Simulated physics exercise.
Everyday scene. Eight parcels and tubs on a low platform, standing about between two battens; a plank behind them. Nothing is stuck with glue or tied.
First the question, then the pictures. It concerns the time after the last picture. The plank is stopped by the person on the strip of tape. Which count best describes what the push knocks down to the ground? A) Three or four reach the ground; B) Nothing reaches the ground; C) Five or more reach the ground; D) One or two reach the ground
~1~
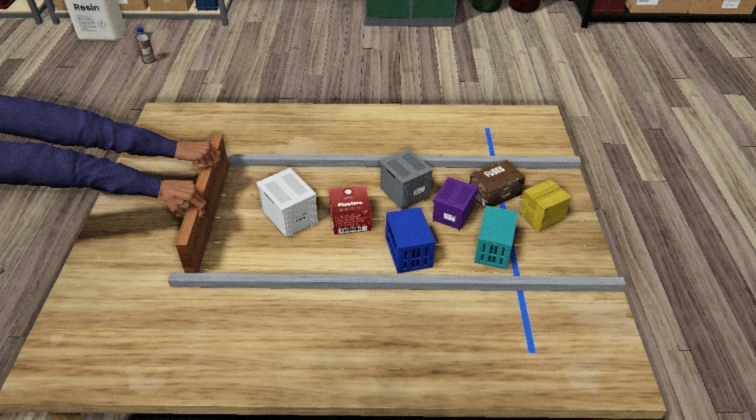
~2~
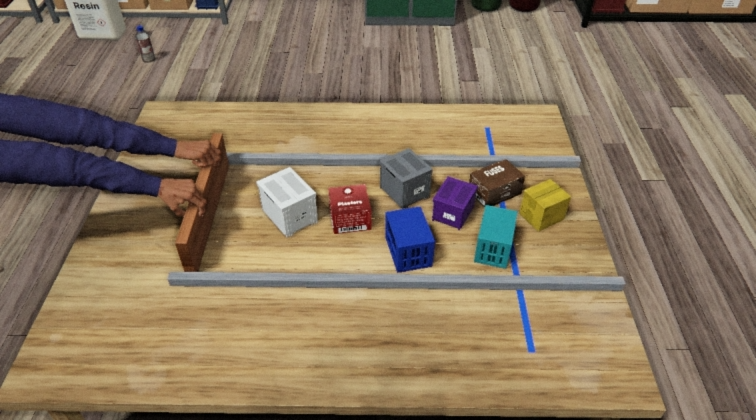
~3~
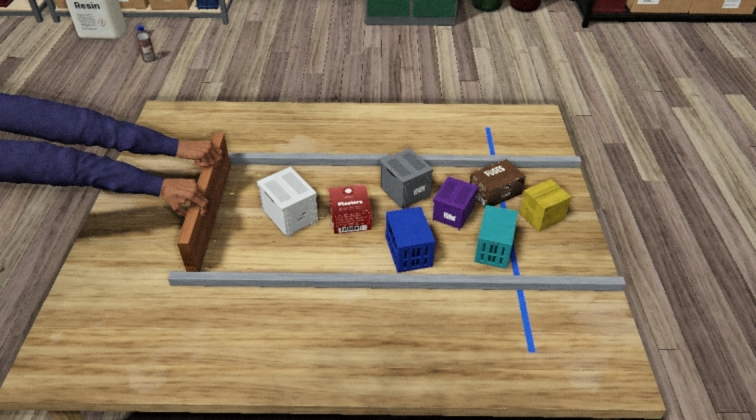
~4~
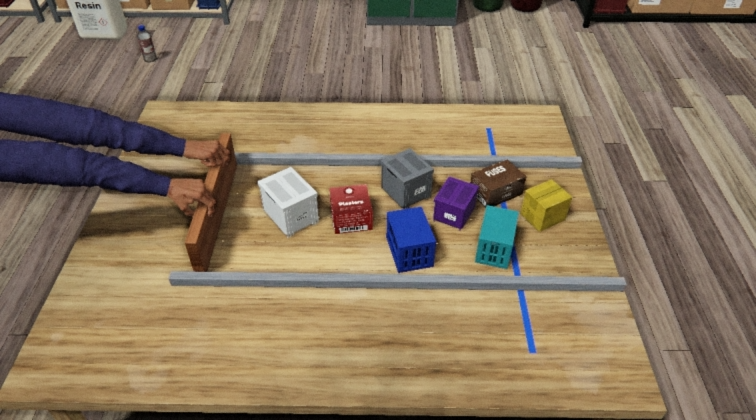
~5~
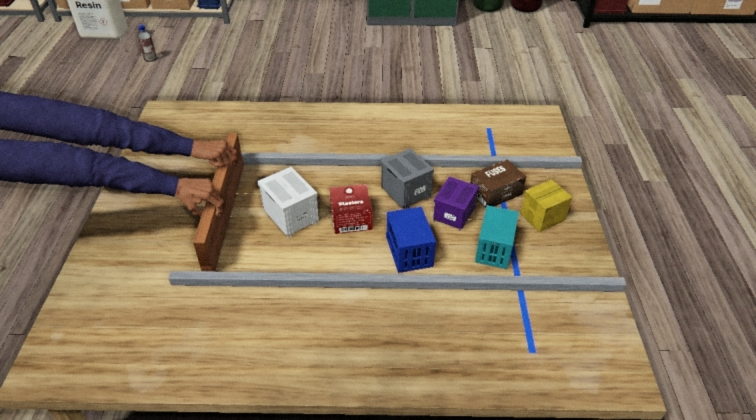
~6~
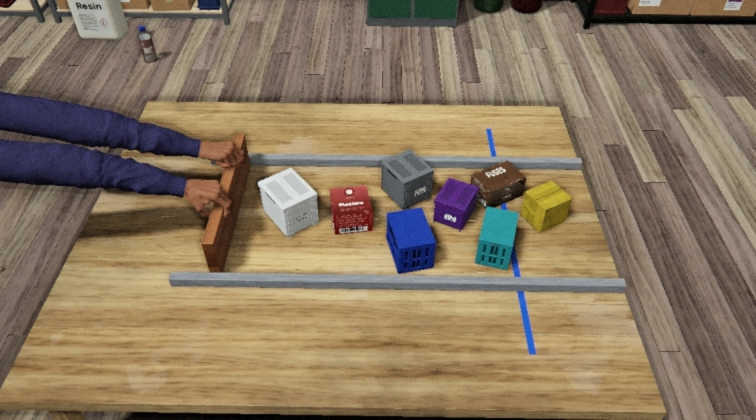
D, one or two reach the ground.
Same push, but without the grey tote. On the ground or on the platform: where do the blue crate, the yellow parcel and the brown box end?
The blue crate keeps its place; the yellow parcel is gone; and the brown box keeps its place.
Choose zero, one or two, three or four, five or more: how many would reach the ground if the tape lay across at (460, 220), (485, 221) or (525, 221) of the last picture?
Taking them in turn, not one; one or two; one or two.
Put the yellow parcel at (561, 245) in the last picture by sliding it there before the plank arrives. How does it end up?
Placed like that, it leaves the surface.
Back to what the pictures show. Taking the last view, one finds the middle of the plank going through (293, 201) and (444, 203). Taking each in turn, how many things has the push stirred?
By then 2, and 8.
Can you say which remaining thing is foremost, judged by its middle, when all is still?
Purple tote.
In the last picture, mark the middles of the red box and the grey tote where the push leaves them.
The first near (566, 214), the second near (521, 172).
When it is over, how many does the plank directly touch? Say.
At rest, 3 are in contact.
Soon after, none off yet; yellow parcel at rest near (546, 207); brown box at rest near (497, 185); turquoise crate at rest near (497, 238).
Then, none off yet; yellow parcel at rest near (546, 207); brown box moved about its own width near (520, 177); turquoise crate moved a little near (510, 239).
By the end, the number that fall off is one or two; fallen, yellow parcel.
